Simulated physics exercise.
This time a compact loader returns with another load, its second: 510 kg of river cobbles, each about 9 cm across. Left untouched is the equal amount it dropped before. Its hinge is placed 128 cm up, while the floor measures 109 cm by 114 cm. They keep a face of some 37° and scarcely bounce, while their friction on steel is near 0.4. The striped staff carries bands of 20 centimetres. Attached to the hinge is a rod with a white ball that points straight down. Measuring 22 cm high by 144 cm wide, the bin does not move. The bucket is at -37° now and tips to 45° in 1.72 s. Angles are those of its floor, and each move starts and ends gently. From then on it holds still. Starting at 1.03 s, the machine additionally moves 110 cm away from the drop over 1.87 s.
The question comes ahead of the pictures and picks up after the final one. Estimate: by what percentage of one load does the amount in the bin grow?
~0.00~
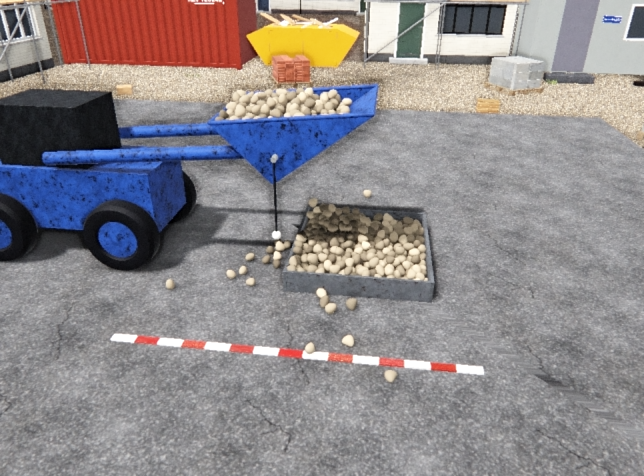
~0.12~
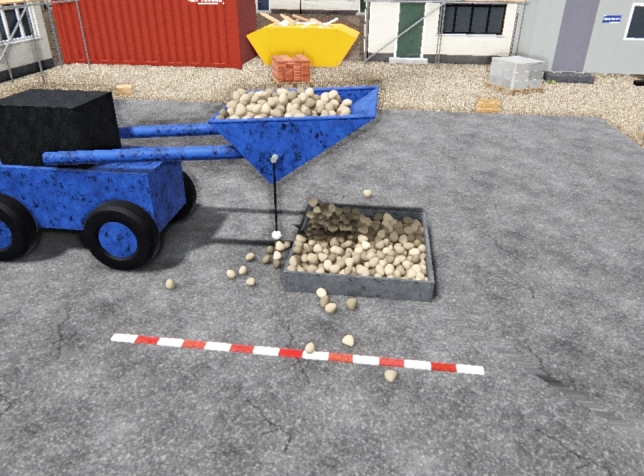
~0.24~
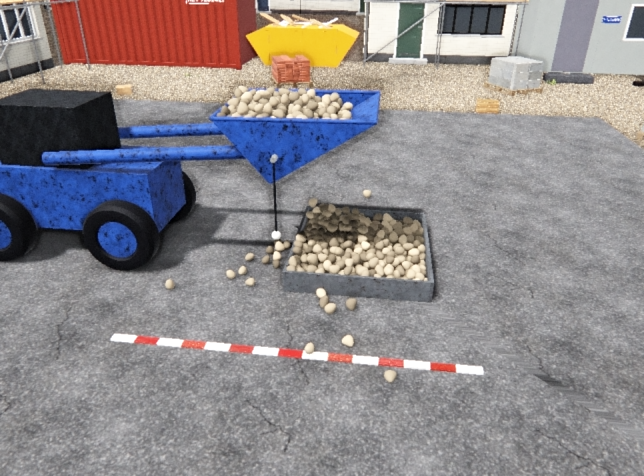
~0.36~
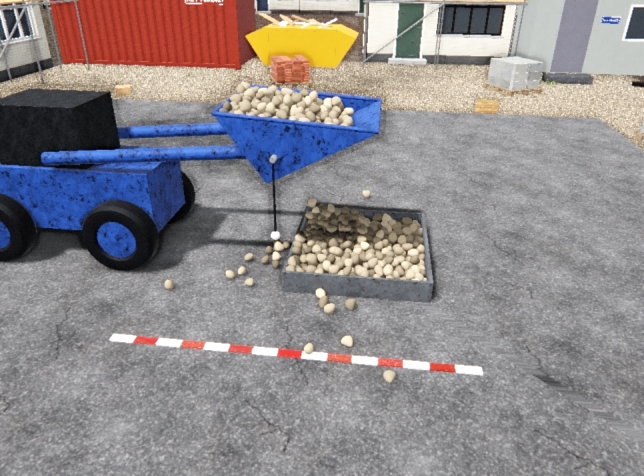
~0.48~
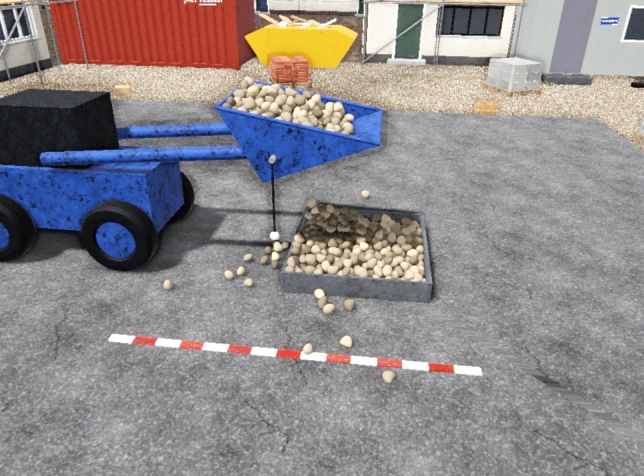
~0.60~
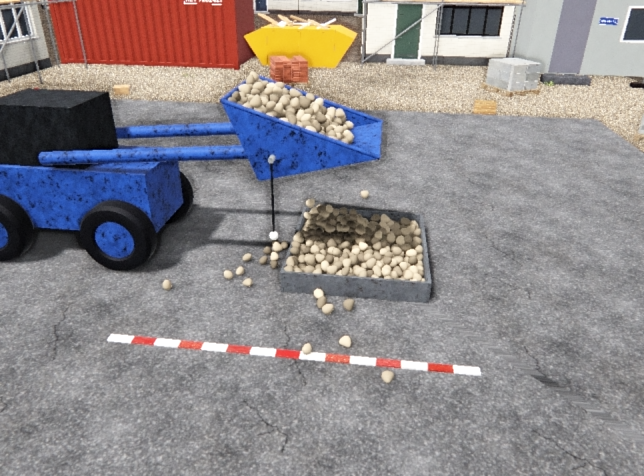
It grows by roughly 71 per cent of a load.
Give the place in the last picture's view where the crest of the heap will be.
The heap should peak at about (341, 219).
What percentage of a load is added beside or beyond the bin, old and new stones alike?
Roughly 10 percent of a load.
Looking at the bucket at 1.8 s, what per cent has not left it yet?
It keeps some 15 percent of its load.
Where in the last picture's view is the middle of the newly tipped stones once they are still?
(338, 234).
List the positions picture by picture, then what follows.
In the first frame, the bucket is at -37°, its lip at (374, 114); the top of the load is at (289, 98). The earlier load is highest near (342, 229), 28 cm above ground level, 3 % short of the bin, 95 % in the bin, 3 % beside or beyond the bin.
In the second frame, lip at (375, 116), floor tilted -36°, highest stones at (276, 98); the stones move at 0.1 m/s on average.
In the third frame, lip at (377, 123), floor tilted -33°, highest stones at (256, 95); the stones move at 0.2 m/s on average.
In the fourth frame, lip at (379, 132), floor tilted -28°, highest stones at (259, 92); the stones move at 0.3 m/s on average.
In the fifth frame, the bucket is at -21°, its lip at (380, 144); the top of the load is at (257, 90); the stones move at 0.3 m/s on average.
In the sixth frame, lip at (380, 158), floor tilted -14°, highest stones at (260, 86); the stones move at 0.3 m/s on average.
After 1.3 s the floor is at 32°; in per cent of one load, 96 in the bucket, 3 short of the bin, 98 in the bin, 3 beside or beyond the bin; the foremost stones are at (420, 255).
After 1.8 s the floor is at 45°; in per cent of one load, 13 in the bucket, 3 short of the bin, 177 in the bin, 7 beside or beyond the bin; the foremost stones are at (419, 253).
After 3.3 s the floor is at 45°; in per cent of one load, 0 in the bucket, 21 short of the bin, 165 in the bin, 14 beside or beyond the bin; the foremost stones are at (420, 255).
After 6.1 s the floor is at 45°; in per cent of one load, 0 in the bucket, 21 short of the bin, 165 in the bin, 14 beside or beyond the bin; the foremost stones are at (420, 255). Net gain in the bin, 71.
